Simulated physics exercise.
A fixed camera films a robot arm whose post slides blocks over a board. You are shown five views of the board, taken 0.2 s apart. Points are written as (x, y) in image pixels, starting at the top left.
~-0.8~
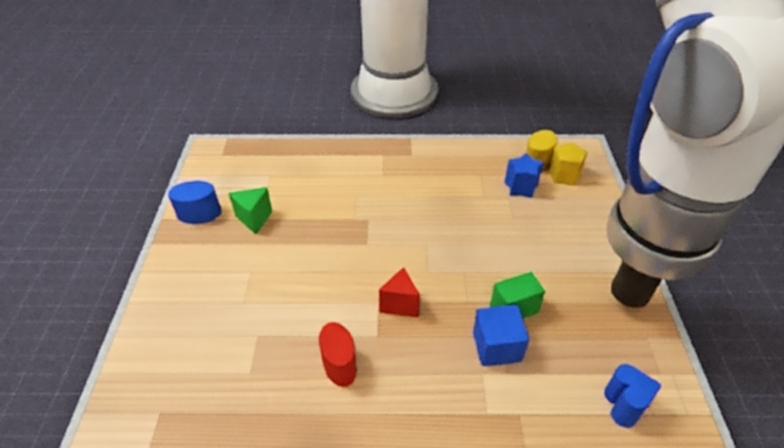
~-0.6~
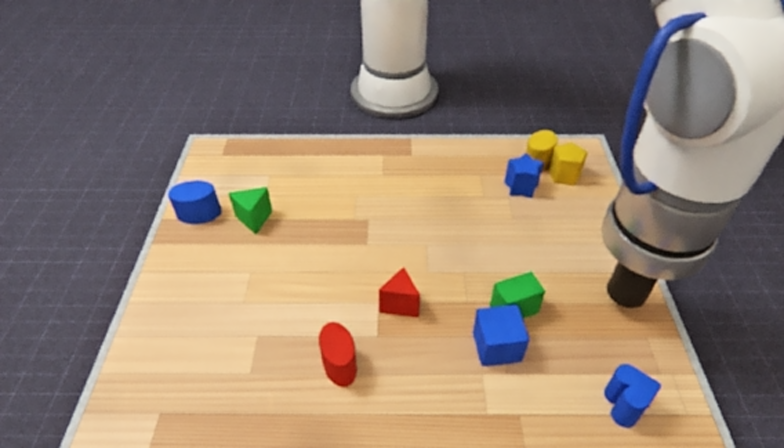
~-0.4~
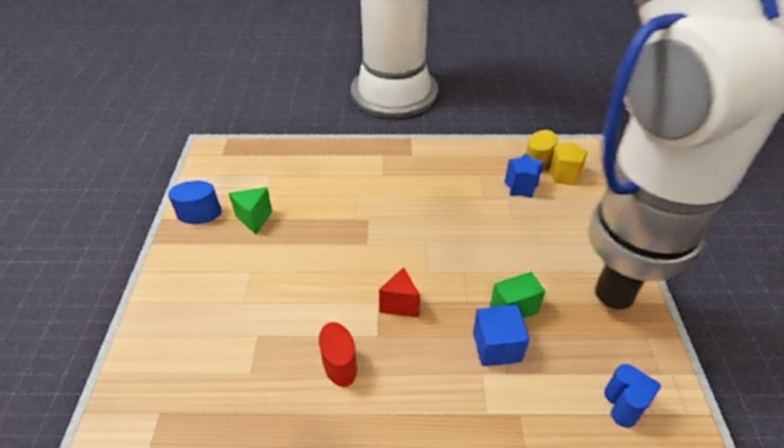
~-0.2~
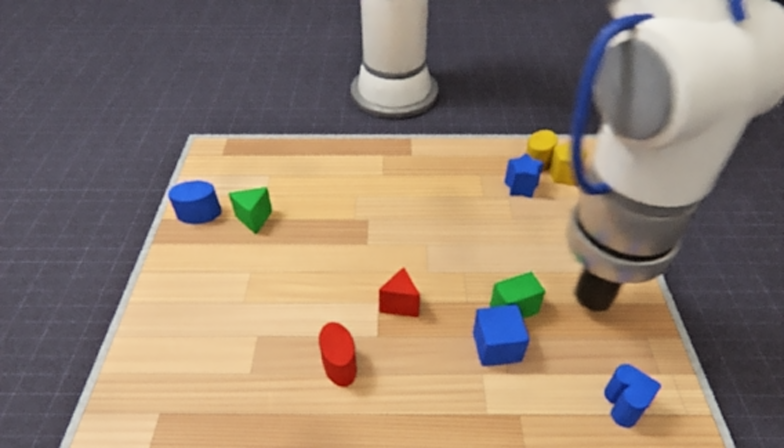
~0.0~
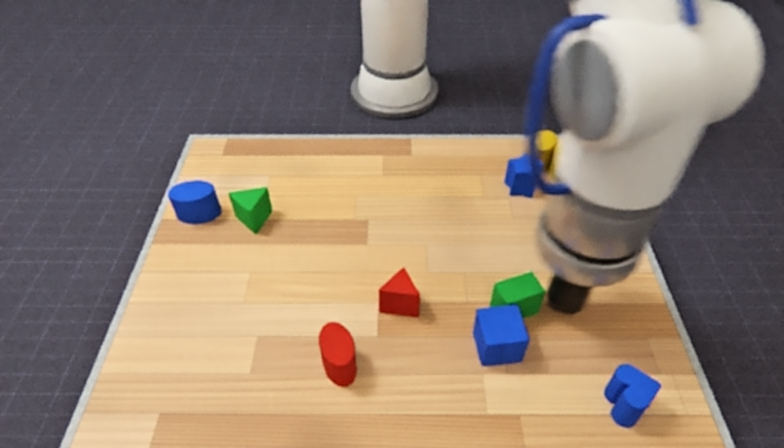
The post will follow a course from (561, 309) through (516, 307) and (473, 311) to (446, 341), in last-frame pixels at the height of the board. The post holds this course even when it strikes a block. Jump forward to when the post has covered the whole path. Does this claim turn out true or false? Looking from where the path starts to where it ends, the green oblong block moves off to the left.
False - the claim does not hold.
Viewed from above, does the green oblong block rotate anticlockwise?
No, I don't think so.
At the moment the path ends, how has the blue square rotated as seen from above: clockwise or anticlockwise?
From the top, the block rotates counterclockwise.
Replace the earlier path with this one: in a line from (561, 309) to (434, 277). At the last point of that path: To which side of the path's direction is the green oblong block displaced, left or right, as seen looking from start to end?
Sideways shift: Left.
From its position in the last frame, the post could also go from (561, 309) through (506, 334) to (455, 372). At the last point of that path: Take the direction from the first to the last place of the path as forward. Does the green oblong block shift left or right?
Right-hand side.
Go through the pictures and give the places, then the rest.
In the first frame, lower end of the post at (630, 292), tops of blocks, red triangular block at (401, 283), blue square at (503, 324), green oblong block at (520, 286).
In the second frame, post at (626, 293), blocks as before.
In the third frame, post at (614, 294), blocks as before.
In the fourth frame, post at (594, 296), blocks as before.
In the fifth frame, post at (565, 299), red triangular block at (401, 283), blue square at (503, 324), green oblong block at (520, 286).
On the path given first. One third of the way, post at (518, 296); green oblong block at (477, 281), turned 15° clockwise.
Two thirds of the way, post at (474, 300); green oblong block at (436, 276), turned 40° clockwise.
At the end, post at (447, 330); red triangular block at (397, 283); blue square at (499, 330), turned 30° anticlockwise; green oblong block at (429, 277), turned 65° clockwise.
